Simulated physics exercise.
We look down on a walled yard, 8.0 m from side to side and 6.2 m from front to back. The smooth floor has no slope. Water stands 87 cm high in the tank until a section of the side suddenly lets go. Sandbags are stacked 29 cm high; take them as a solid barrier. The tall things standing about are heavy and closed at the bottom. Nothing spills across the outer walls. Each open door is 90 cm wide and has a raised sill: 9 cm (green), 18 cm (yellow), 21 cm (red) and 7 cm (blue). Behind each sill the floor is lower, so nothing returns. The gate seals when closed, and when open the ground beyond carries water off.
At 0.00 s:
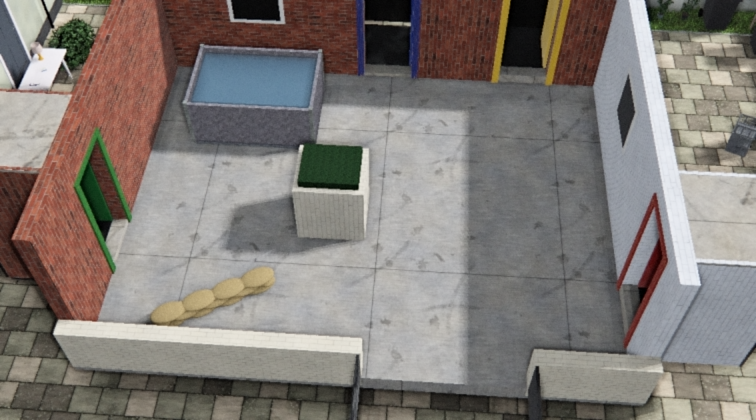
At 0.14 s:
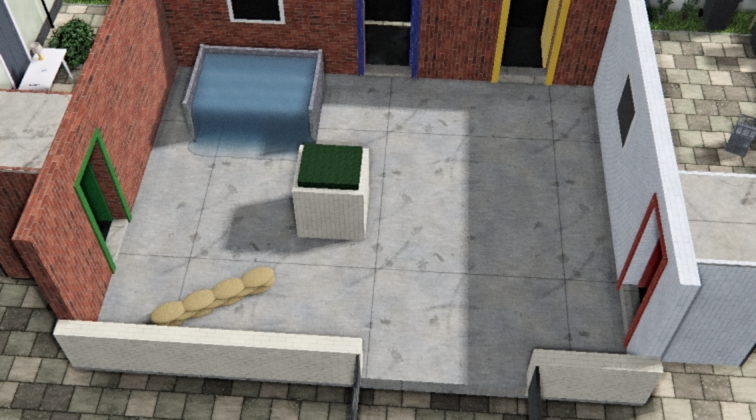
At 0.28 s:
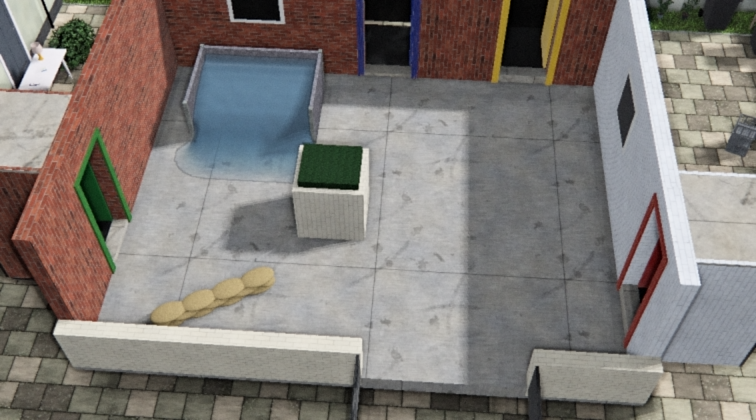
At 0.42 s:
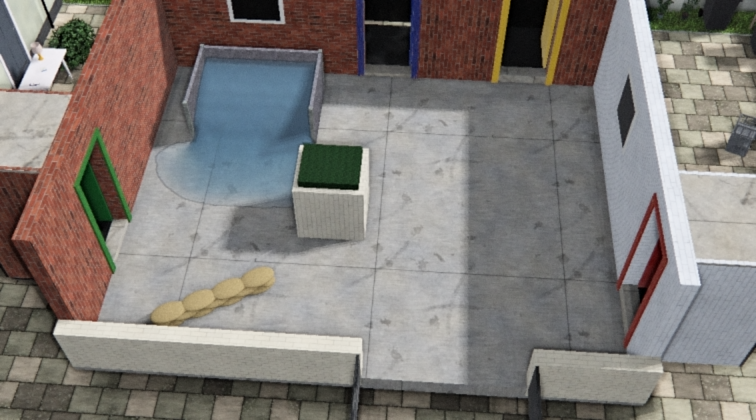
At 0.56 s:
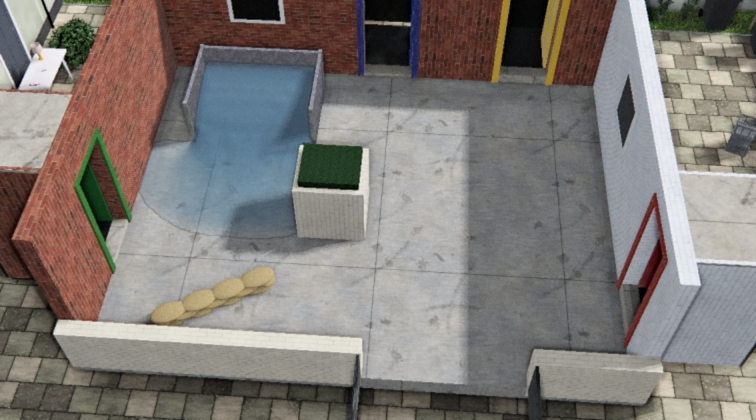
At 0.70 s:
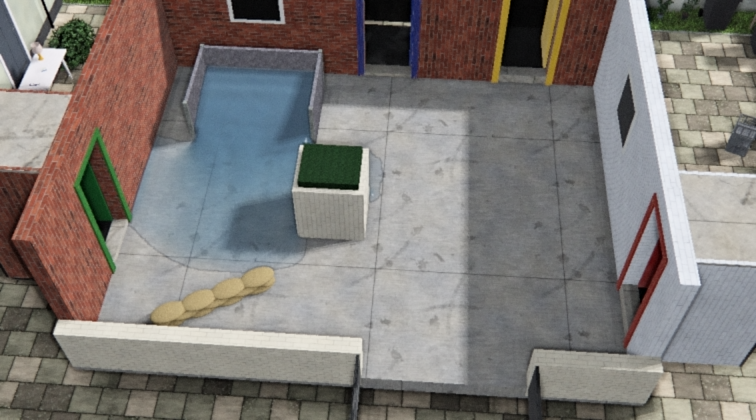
In a walled yard, the near side of a tank in the back left corner vanished, and blue water poured out over the grey floor, spreading around a green-topped block and toward the sandbags.
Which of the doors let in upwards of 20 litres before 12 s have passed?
Within that time: At the green door it passes the limit; at the yellow door it keeps below the limit; at the red door it stays under the limit; at the blue door it keeps below the limit.
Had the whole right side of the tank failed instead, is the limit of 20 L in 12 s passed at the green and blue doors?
Against that limit: Green under, blue above.
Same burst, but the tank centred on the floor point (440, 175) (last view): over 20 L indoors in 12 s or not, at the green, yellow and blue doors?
Against that limit: Green not over, yellow below, blue under.
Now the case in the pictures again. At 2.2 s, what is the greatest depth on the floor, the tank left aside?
About 55 cm.
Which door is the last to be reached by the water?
The blue one.
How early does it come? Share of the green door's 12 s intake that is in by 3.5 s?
About 50 per cent.
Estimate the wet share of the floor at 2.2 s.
About 45 per cent.
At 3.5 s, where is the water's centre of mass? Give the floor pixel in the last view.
Around (257, 246).
After 1.4 s water covers 35 % of the floor and is deepest (48 cm) near (261, 274); green door 14 cm at the sill, 0 L in, yellow door not reached, red door not reached, blue door not reached.
After 2.2 s water covers 45 % of the floor and is deepest (55 cm) near (91, 345); green door 13 cm at the sill, 10 L in, yellow door not reached, red door not reached, blue door not reached.
After 3.5 s water covers 55 % of the floor and is deepest (28 cm) near (91, 345); green door 23 cm at the sill, 61 L in, yellow door not reached, red door not reached, blue door not reached.
After 7.0 s water covers 85 % of the floor and is deepest (13 cm) near (192, 87); green door 6 cm at the sill, 124 L in, yellow door 3 cm at the sill, 0 L in, red door 8 cm at the sill, 0 L in, blue door not reached.
After 12.0 s water covers 95 % of the floor and is deepest (8 cm) near (198, 300); green door 6 cm at the sill, 124 L in, yellow door 5 cm at the sill, 0 L in, red door 3 cm at the sill, 0 L in, blue door 6 cm at the sill, 1 L in.
